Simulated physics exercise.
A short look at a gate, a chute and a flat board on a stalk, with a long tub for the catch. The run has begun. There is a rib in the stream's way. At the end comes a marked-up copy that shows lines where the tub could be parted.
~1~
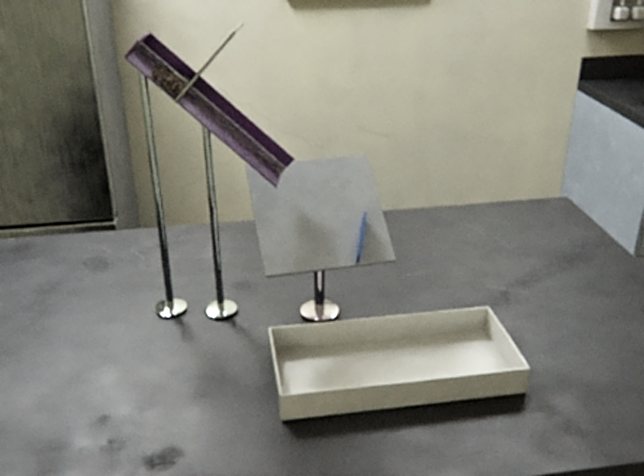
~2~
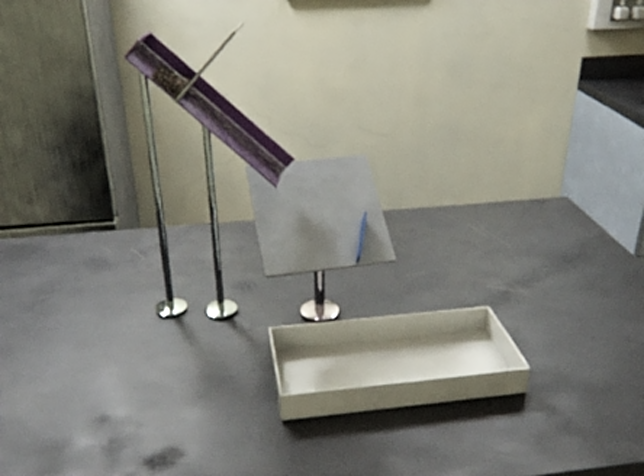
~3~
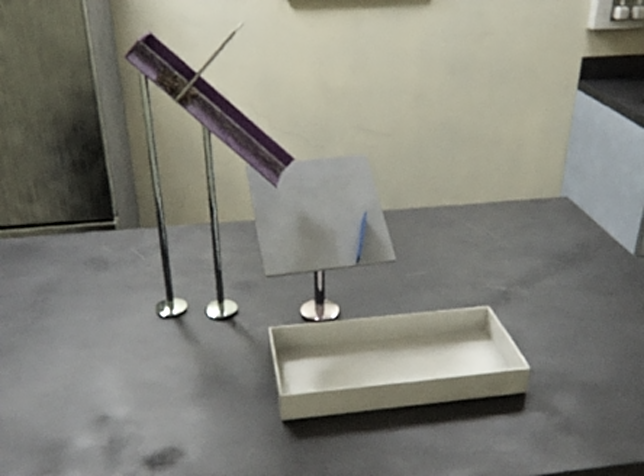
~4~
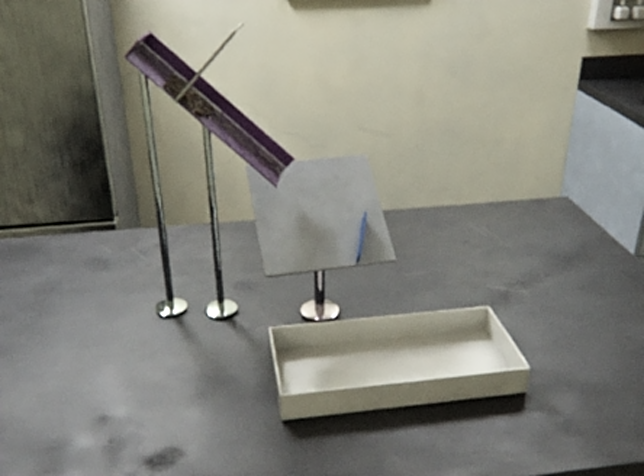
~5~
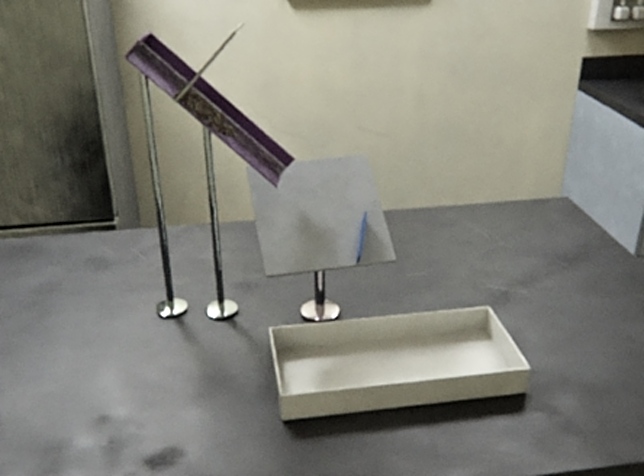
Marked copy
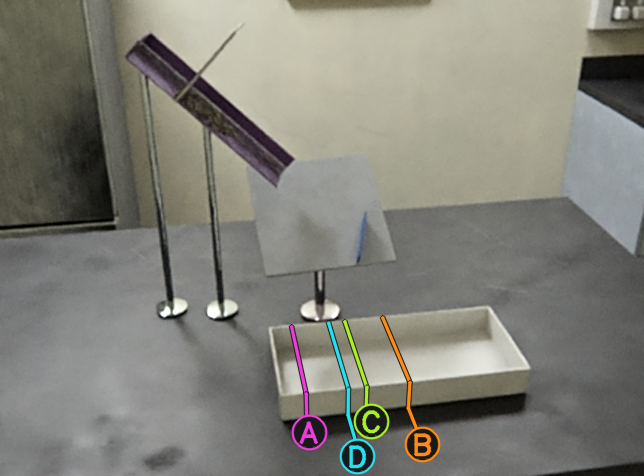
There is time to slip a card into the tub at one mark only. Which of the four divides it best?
C.
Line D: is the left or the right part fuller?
More lands on the right.
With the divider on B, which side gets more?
The left side.
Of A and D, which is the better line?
D.
On the marked copy, line A crosses the front rim at (305, 392); line B crosses the front rim at (409, 381); line C crosses the front rim at (366, 386); line D crosses the front rim at (348, 388).
Choosing A, of what is caught, just a few on the left of the divider, almost all on the right.
Choosing B, of what is caught, almost all on the left of the divider, just a few on the right.
Choosing C, of what is caught, roughly half on the left of the divider, roughly half on the right.
Choosing D, of what is caught, about a tenth on the left of the divider, the larger part on the right.
